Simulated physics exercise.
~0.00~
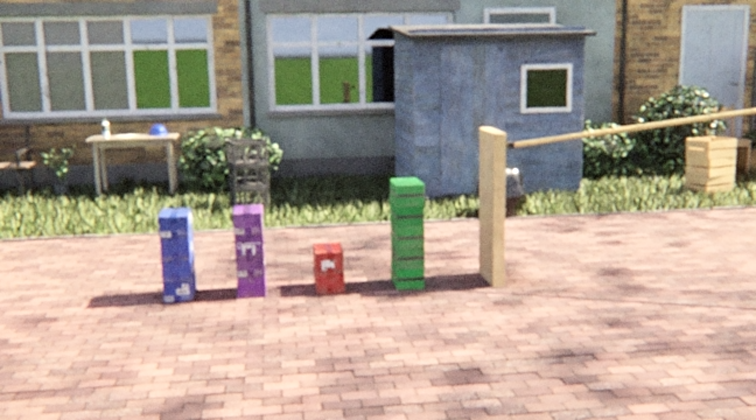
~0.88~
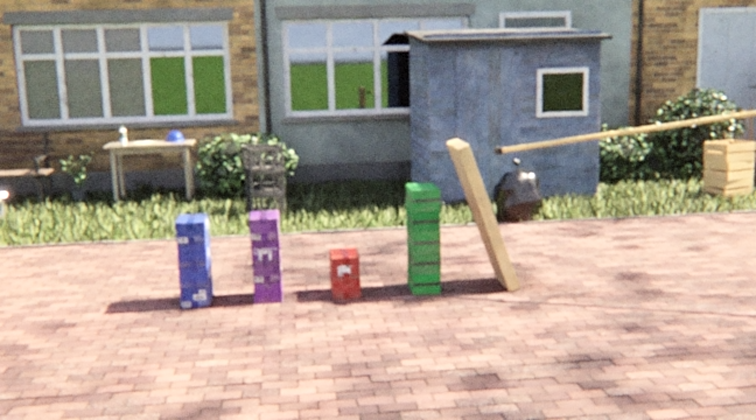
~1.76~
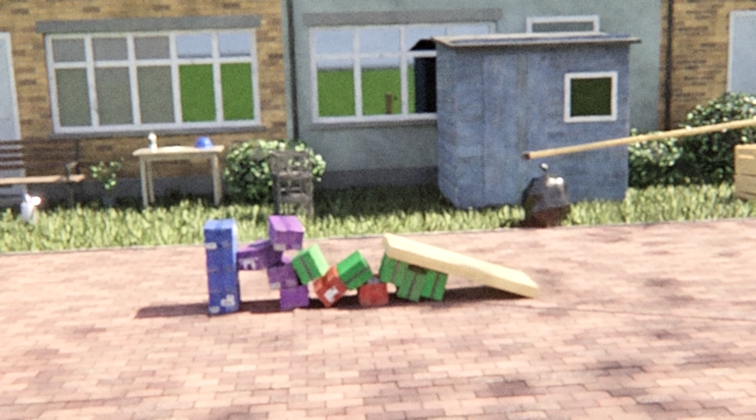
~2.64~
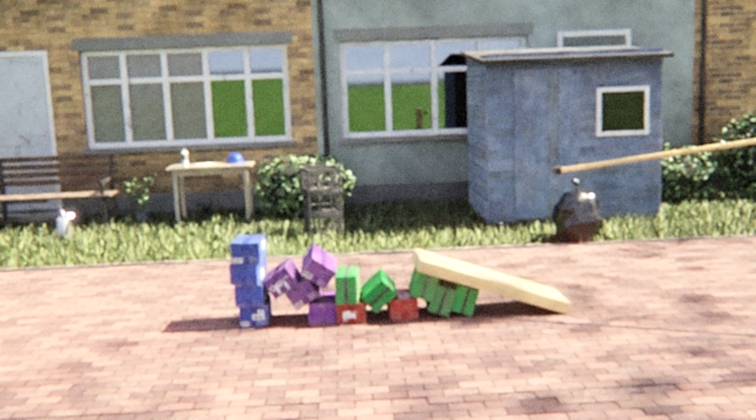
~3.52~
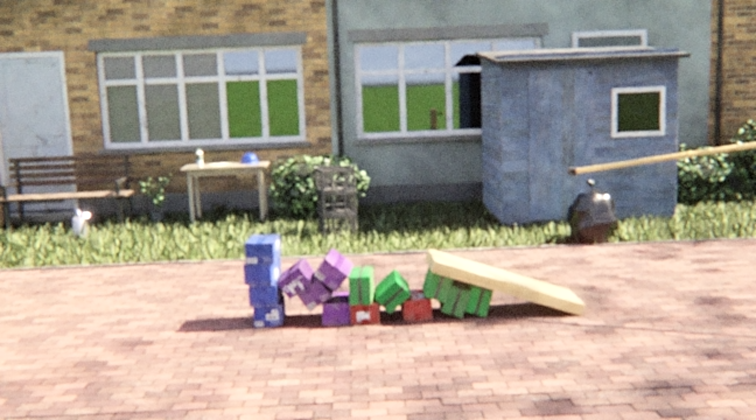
A wooden board standing on end tipped left into a row of stacked parcels, knocking the green pile over onto the red and purple ones, which toppled in a jumble against the blue stack, and the blue stack stayed standing.
